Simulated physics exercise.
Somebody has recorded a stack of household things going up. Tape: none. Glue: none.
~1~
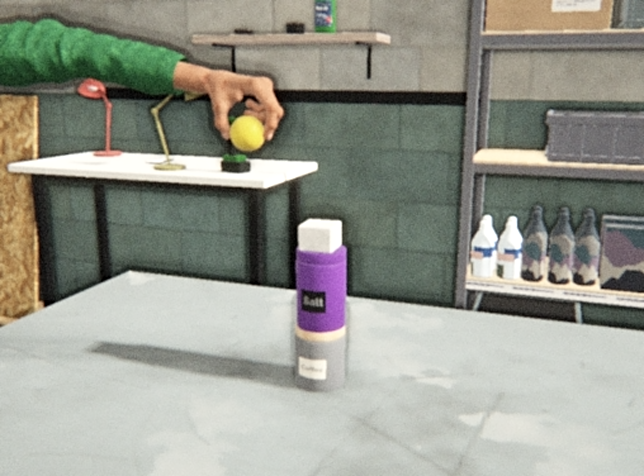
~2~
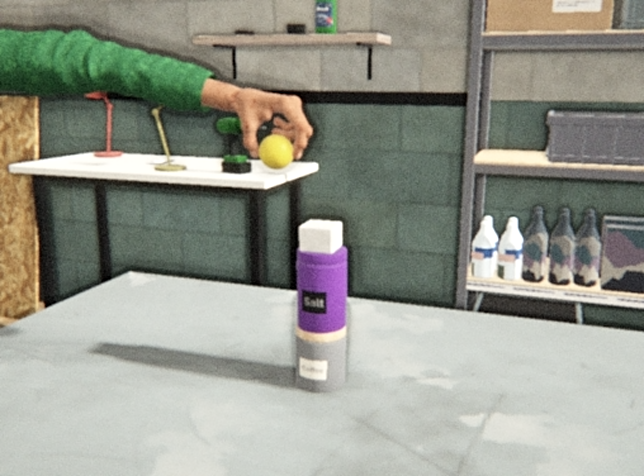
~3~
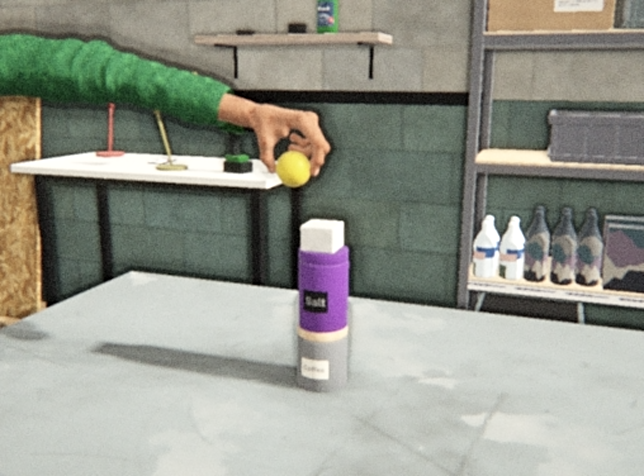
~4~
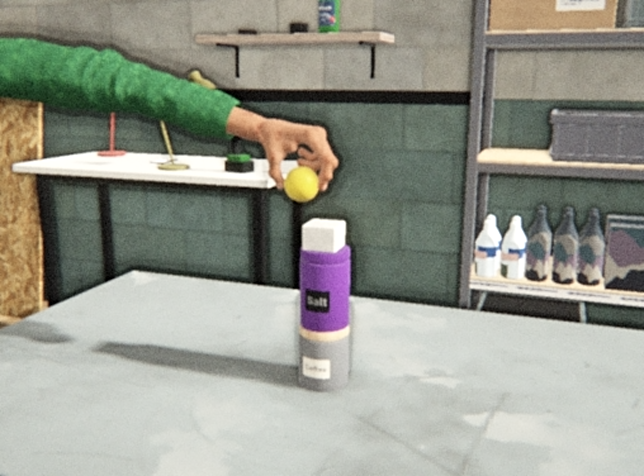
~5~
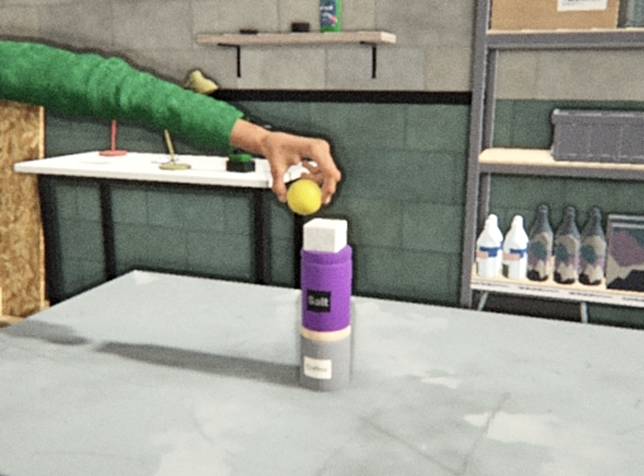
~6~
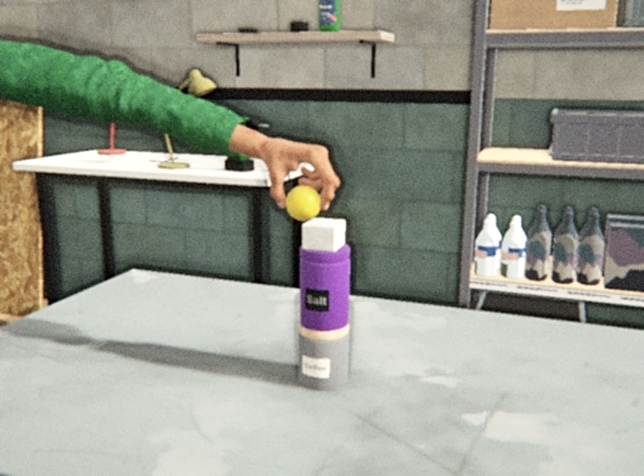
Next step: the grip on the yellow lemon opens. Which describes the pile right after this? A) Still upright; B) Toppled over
The answer is B.
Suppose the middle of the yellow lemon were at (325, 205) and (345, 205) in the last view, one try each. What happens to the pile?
Result 1: Pile stable; result 2: Pile falls.
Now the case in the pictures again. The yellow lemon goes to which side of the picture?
Its movement is toward the left.
Then, 0.40 s later than the last frame, yellow lemon now fallen.
Then, 0.50 s later than the last frame, things are still on the move.
When it is over, fallen, yellow lemon; the other 3 as before. End places, in pixels of the last picture, yellow lemon near (265, 357). The pile comes apart.
